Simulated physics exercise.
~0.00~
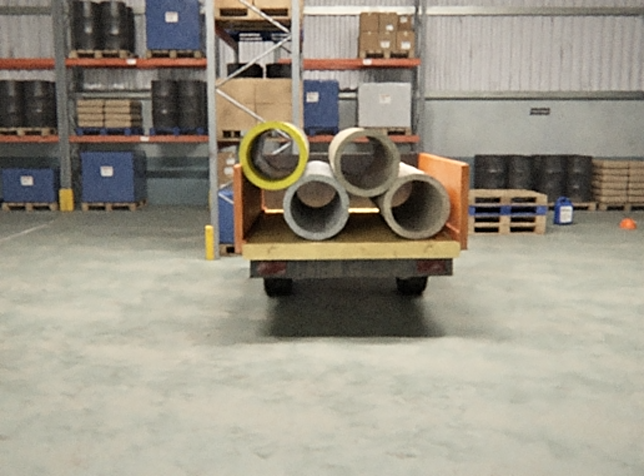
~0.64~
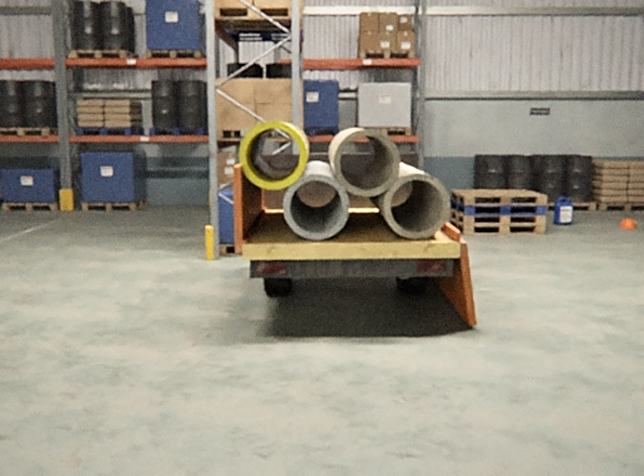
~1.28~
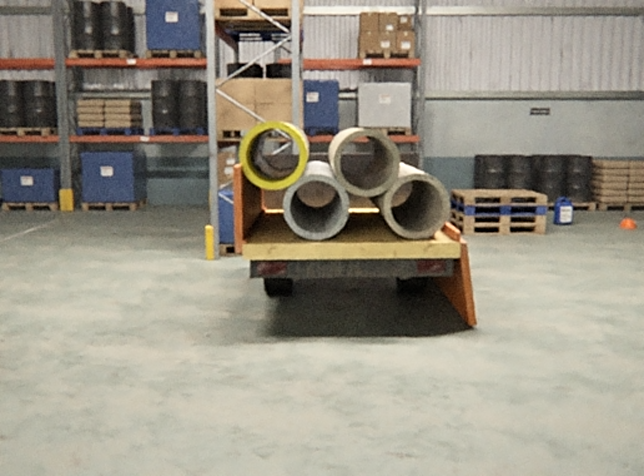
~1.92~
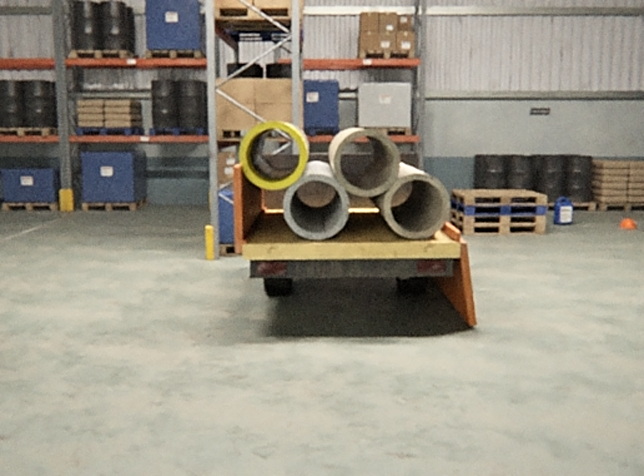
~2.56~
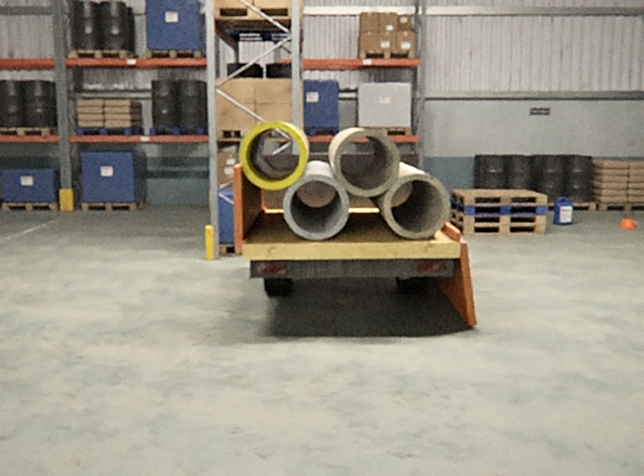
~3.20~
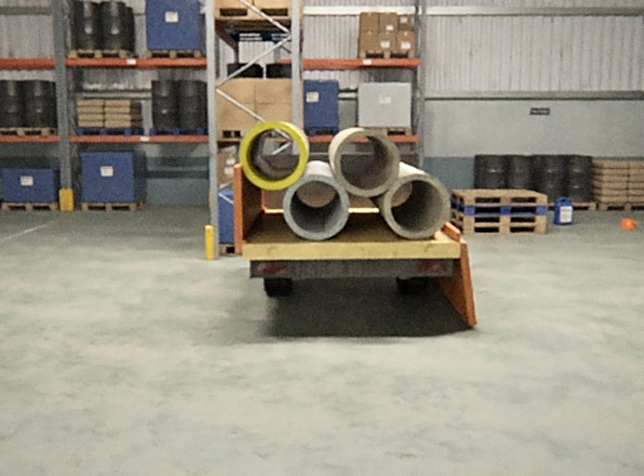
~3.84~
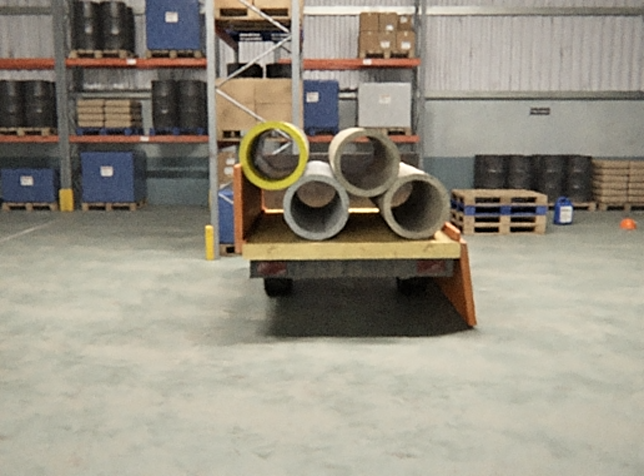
The footage shows four concrete pipes, one of them yellow, stacked on a low trailer in a warehouse as the orange drop side on the right swings down. The pipes stay in place, with the yellow one still resting on top at the left.
